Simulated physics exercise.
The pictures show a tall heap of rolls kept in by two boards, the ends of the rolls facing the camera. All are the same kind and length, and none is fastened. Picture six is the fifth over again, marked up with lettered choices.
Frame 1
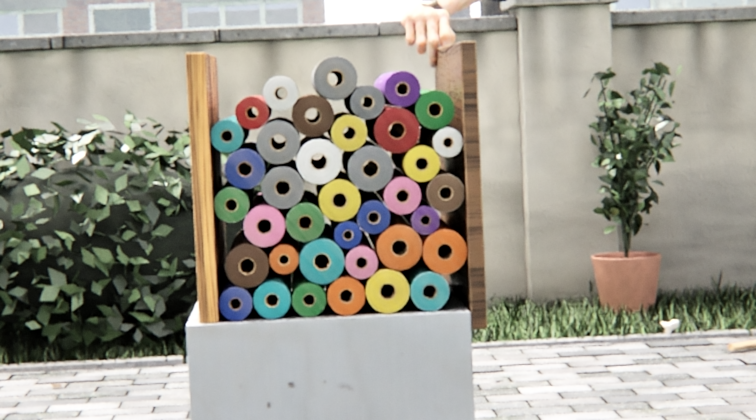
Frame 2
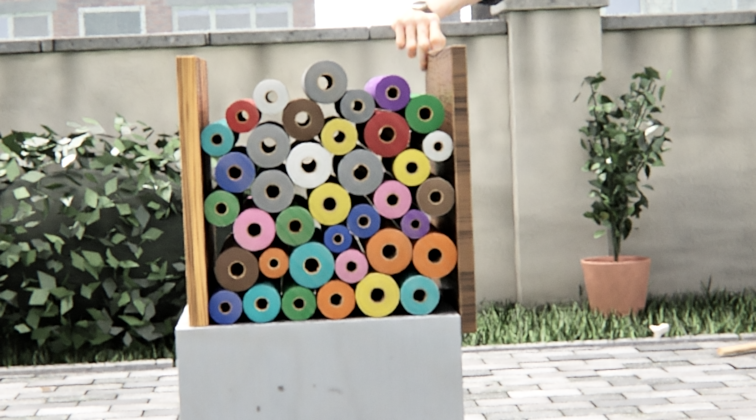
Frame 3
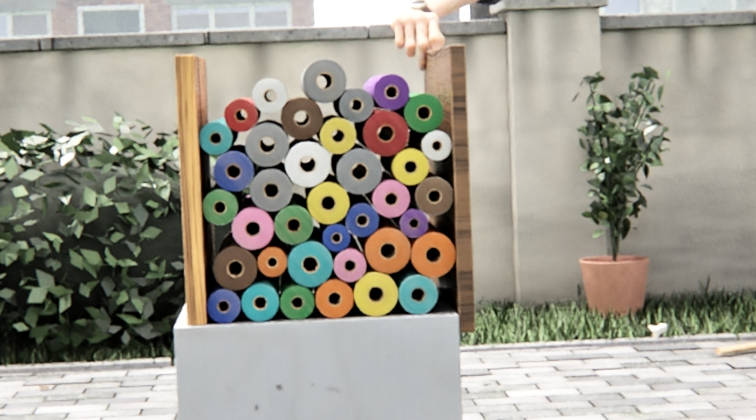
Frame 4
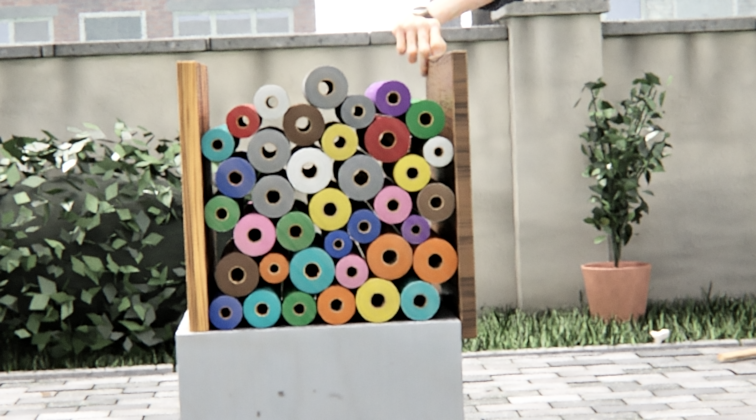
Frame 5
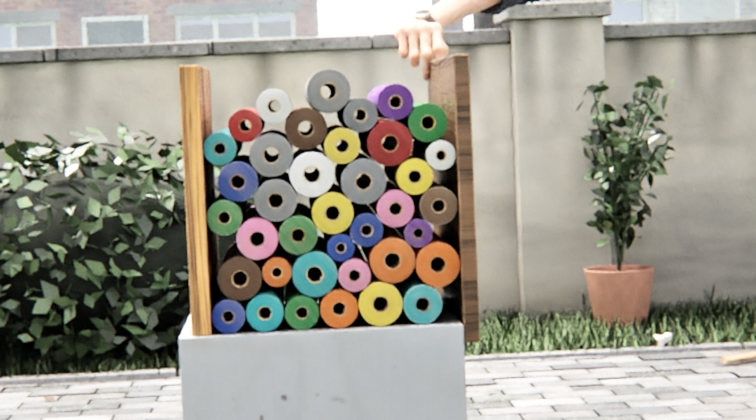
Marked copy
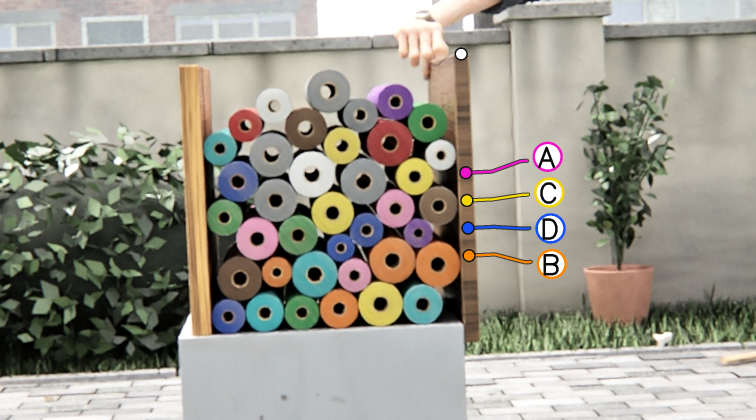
We see a tall heap of colourful rolls stacked between two upright boards on a pale block, a hand resting on top of the right board. The view shifts slightly while the rolls and boards show little or no movement.
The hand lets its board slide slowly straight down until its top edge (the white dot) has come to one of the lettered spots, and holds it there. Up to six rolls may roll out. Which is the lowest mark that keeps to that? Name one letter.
Stop at D.
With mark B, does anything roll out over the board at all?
Yes.
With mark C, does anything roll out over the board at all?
At C: Yes.
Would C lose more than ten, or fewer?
Fewer than ten.
On the marked copy, A at (466, 173); B at (469, 256); C at (467, 201); D at (468, 228); the white dot at (461, 54).
With D. Early on, top of the board (455, 129).
Further on, top of the board (459, 211).
At the end, top of the board (459, 228), three out over the board.
As for the rest, A none out over the board; B more than six out over the board; C two out over the board.
